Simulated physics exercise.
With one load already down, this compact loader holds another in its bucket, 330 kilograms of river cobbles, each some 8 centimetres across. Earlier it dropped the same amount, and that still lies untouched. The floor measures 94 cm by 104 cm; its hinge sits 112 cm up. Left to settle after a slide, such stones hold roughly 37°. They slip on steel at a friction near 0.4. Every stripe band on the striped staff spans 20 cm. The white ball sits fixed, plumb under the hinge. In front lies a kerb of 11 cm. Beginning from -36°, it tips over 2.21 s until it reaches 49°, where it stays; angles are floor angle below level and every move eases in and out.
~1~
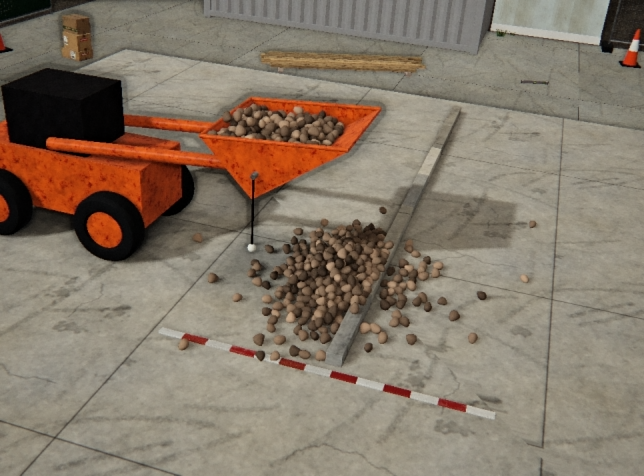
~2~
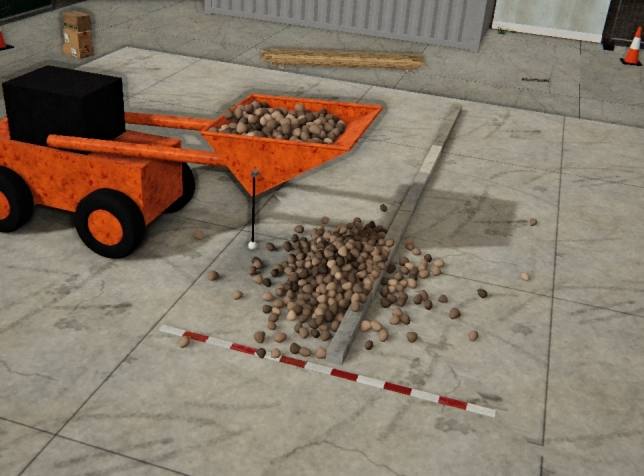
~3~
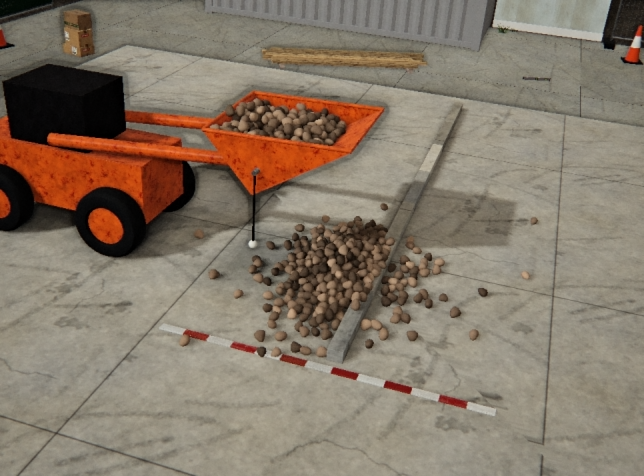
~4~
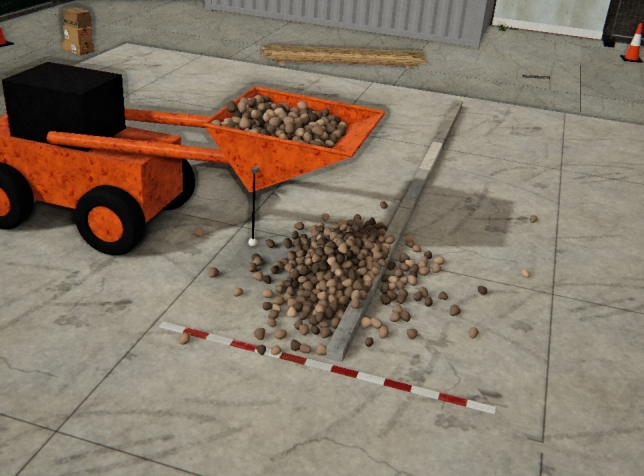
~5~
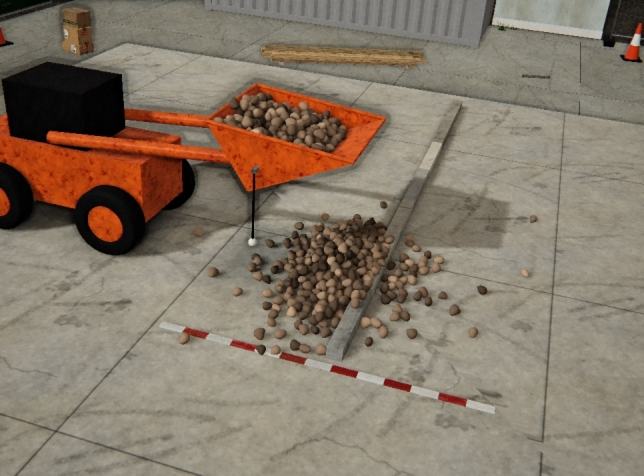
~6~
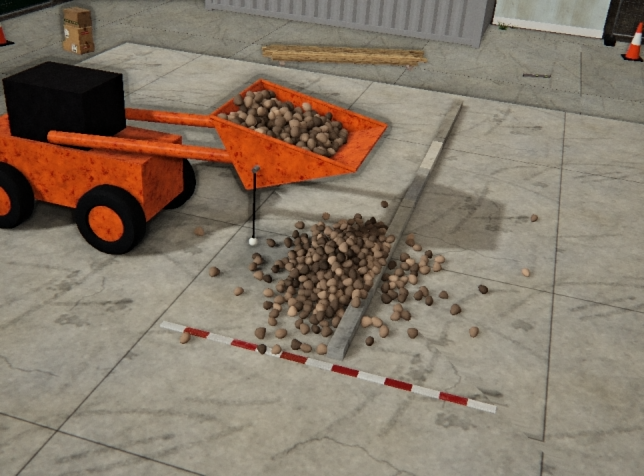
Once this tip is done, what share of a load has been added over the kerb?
About 35 per cent.
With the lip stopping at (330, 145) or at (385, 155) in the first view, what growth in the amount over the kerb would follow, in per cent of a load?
I'd expect near 15 per cent first and near 80 per cent next.
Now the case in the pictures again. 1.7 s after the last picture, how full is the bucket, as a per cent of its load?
Still inside: Some 5 %.
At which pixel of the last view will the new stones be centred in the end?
Roughly at pixel (353, 264).
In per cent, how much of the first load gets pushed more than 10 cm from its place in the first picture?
Roughly 15 % of them.
Then, 1.1 s after the last picture the floor is at 36°; in per cent of one load, 89 in the bucket, 101 on this side of the kerb, 11 over the kerb; the foremost stones are at (475, 282).
Then, 1.7 s after the last picture the floor is at 49°; in per cent of one load, 4 in the bucket, 160 on this side of the kerb, 36 over the kerb; the foremost stones are at (484, 286).
Then, 2.1 s after the last picture the floor is at 49°; in per cent of one load, 0 in the bucket, 155 on this side of the kerb, 45 over the kerb; the foremost stones are at (494, 292).
Then, 4.6 s after the last picture the floor is at 49°; in per cent of one load, 0 in the bucket, 155 on this side of the kerb, 46 over the kerb; the foremost stones are at (498, 287). Net gain over the kerb, 35.
